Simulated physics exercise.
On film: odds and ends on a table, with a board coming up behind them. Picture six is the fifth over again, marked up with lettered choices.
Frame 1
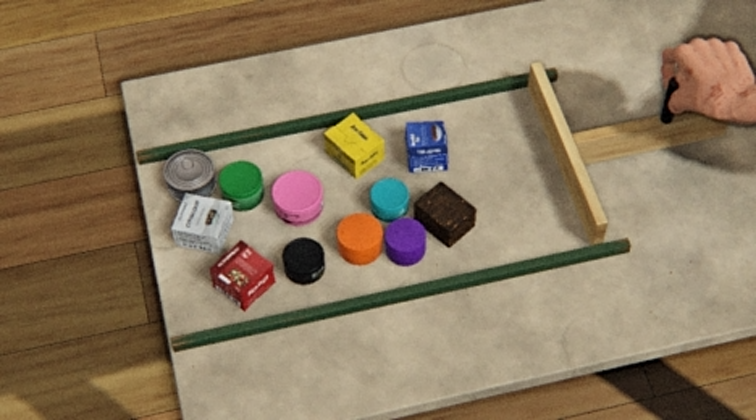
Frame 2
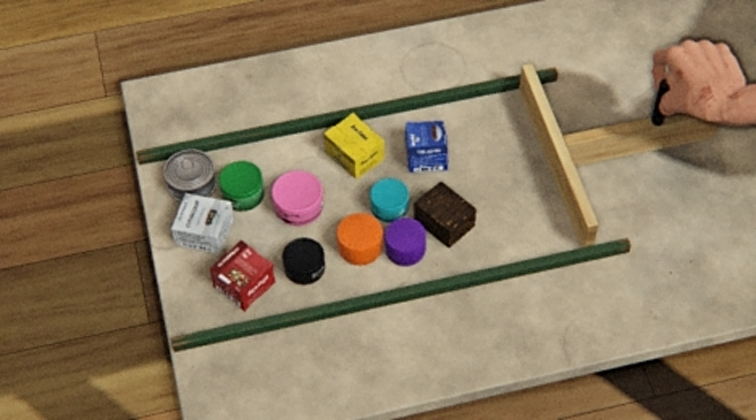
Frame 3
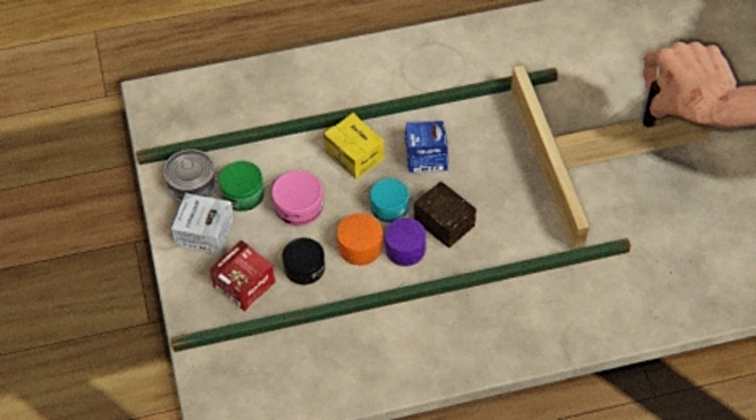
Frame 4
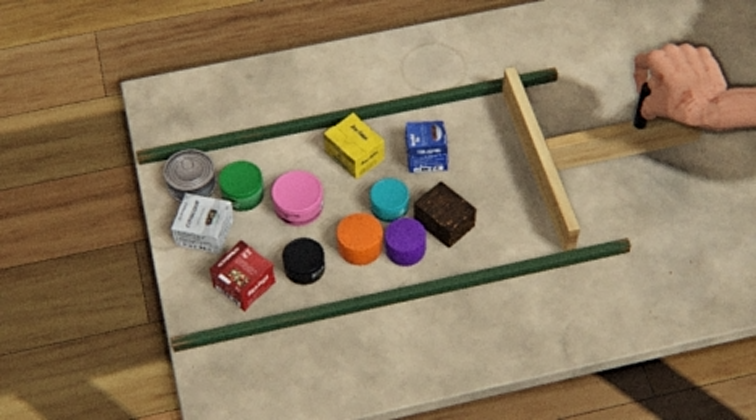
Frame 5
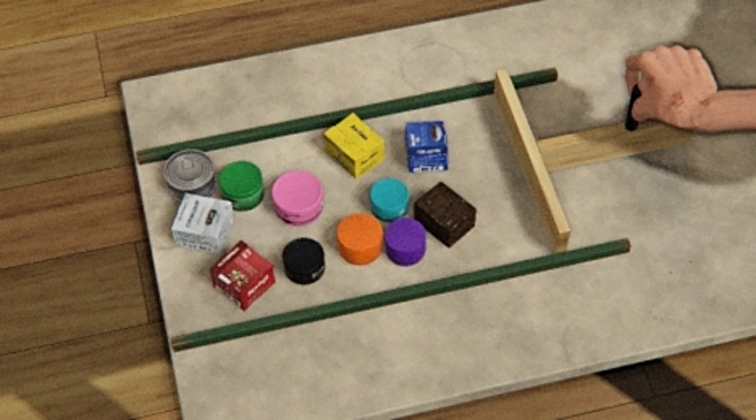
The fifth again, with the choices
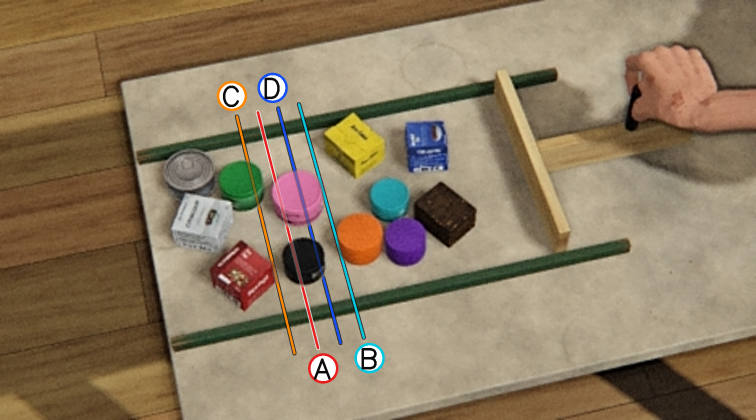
A wooden board pushed by a hand slides slowly left between two green rails towards still pots, jars and small boxes.
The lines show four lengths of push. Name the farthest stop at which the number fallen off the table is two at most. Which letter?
C is the last line within the limit.
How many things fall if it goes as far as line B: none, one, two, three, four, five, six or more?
In all, none.
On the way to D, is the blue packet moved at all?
By then, yes.
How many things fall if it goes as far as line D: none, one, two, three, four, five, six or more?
By then, none.
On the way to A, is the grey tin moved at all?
Yes.
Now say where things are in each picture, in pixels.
Orange pot (360, 239); pink jar (298, 199); turquoise tub (390, 201), in the first frame.
Board (559, 141); green jar (242, 186), in the second frame.
Board (549, 143); purple pot (405, 243), in the third frame.
Board (541, 145); black block (445, 215), in the fourth frame.
Board (532, 147); blue packet (426, 147); white box (203, 223); black jar (304, 262), in the fifth frame.
On the copy, A at (286, 223); B at (330, 214); C at (264, 228); D at (308, 219).
On C. First, board (437, 167); yellow packet (349, 147); purple pot (388, 247).
Then, board (342, 186); grey tin (186, 177); red packet (220, 291).
Finally, board (266, 202); white box (154, 252); grey tin (144, 179); none fallen.
By contrast, A is within the limit but short; B is within the limit but short; D is within the limit but short.
